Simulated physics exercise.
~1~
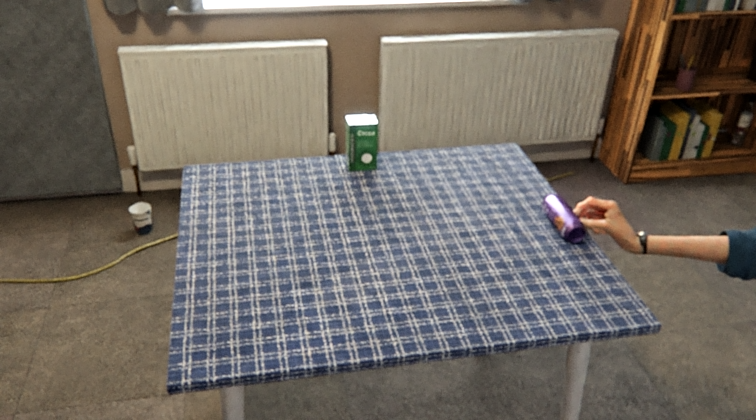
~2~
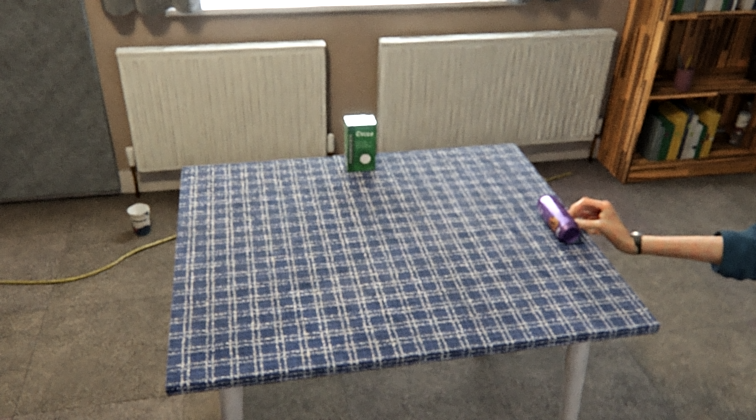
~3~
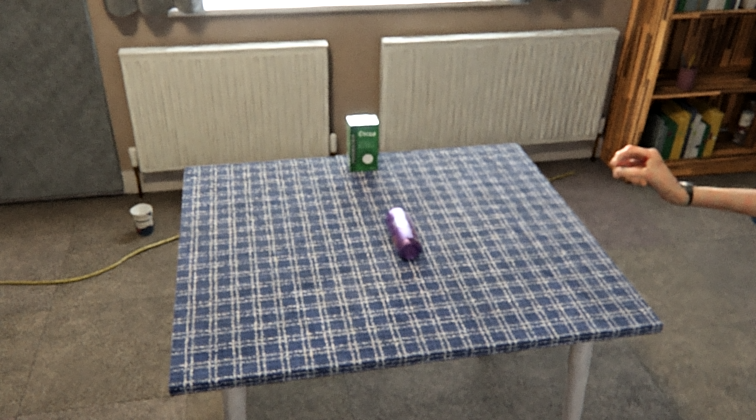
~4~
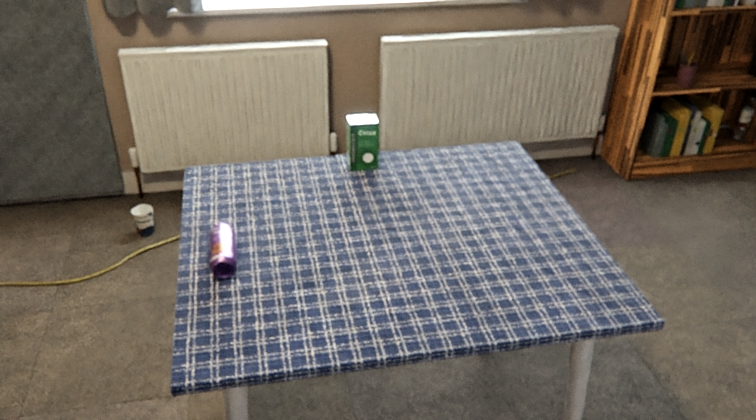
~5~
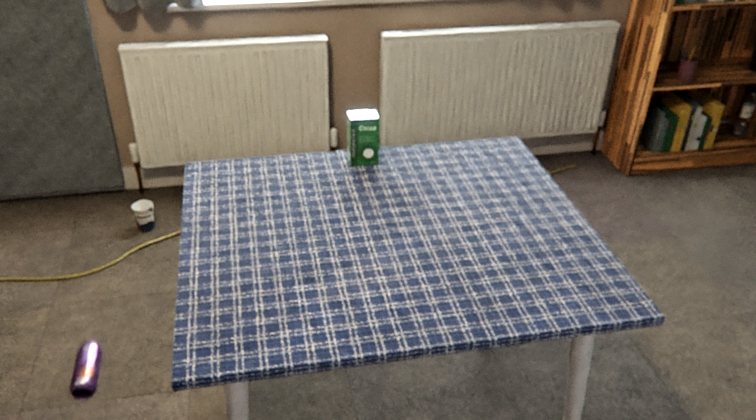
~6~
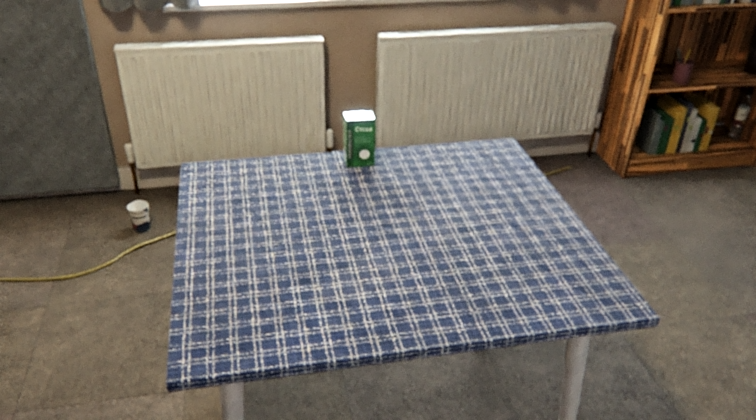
A hand reaches in from the right to a purple can lying on its side at the right edge of a table with a blue and white checked cover, seen from slightly above in a carpeted room. A green carton stands at the table's far edge, with white radiators behind, a bookcase at the right and a small cup on the floor at the left. The hand sends the can rolling left and draws back. The can crosses the table, passes the left edge and drops toward the floor, then goes out of view, while the carton stays standing.
